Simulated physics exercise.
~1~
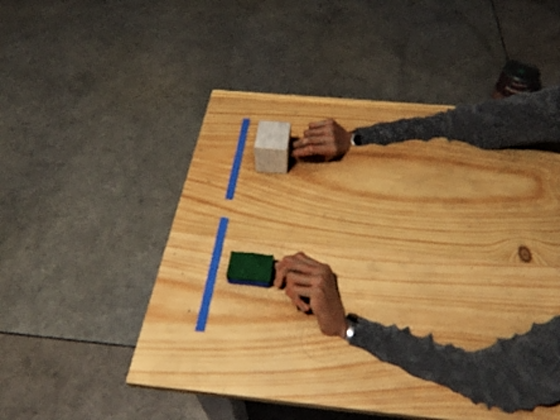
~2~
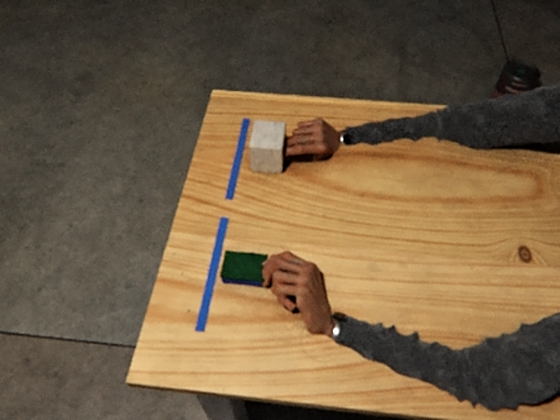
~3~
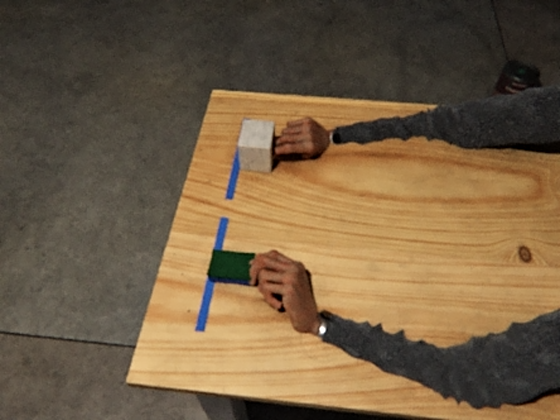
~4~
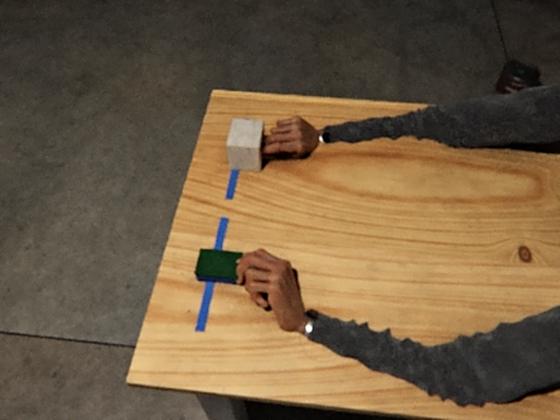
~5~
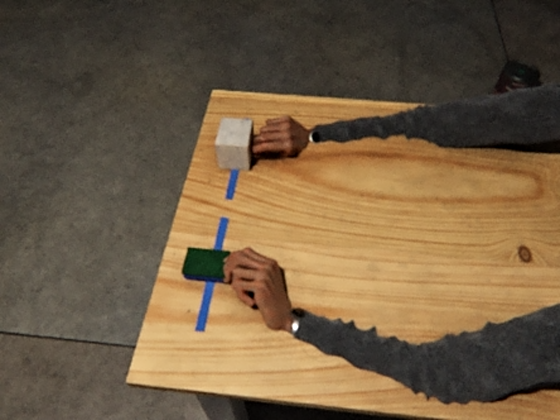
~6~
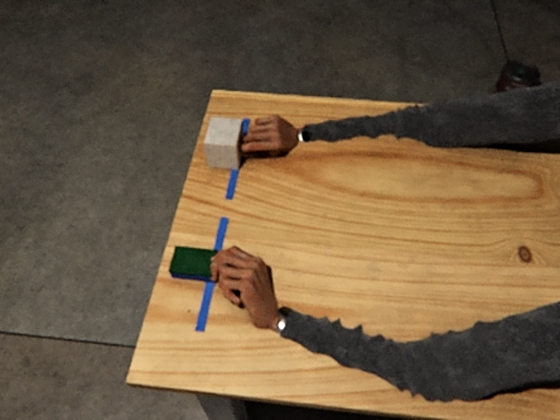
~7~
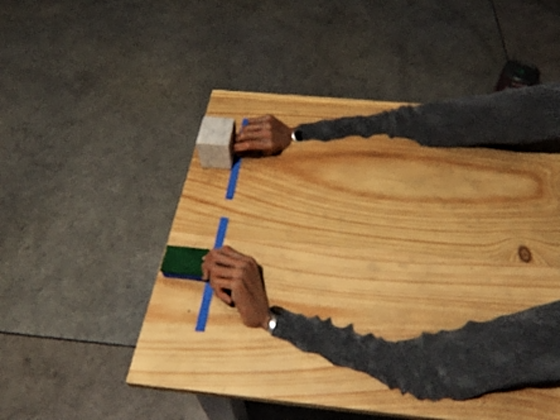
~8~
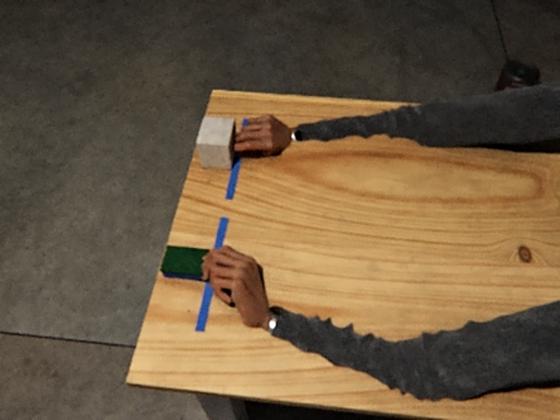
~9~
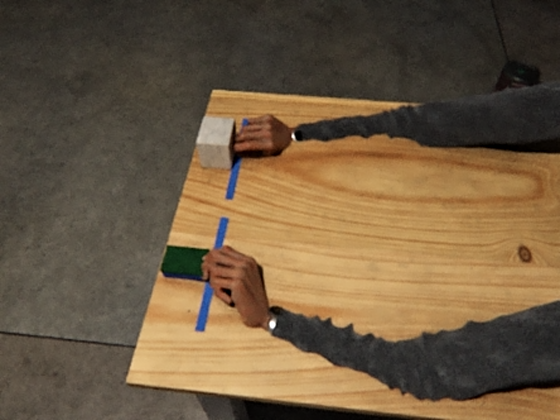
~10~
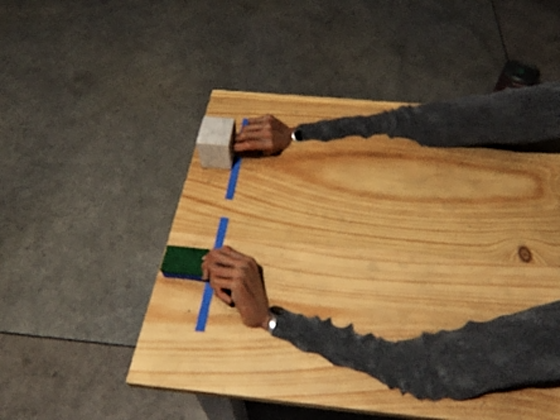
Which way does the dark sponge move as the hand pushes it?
The dark sponge slides to the left, crossing the blue tape toward the table's edge.
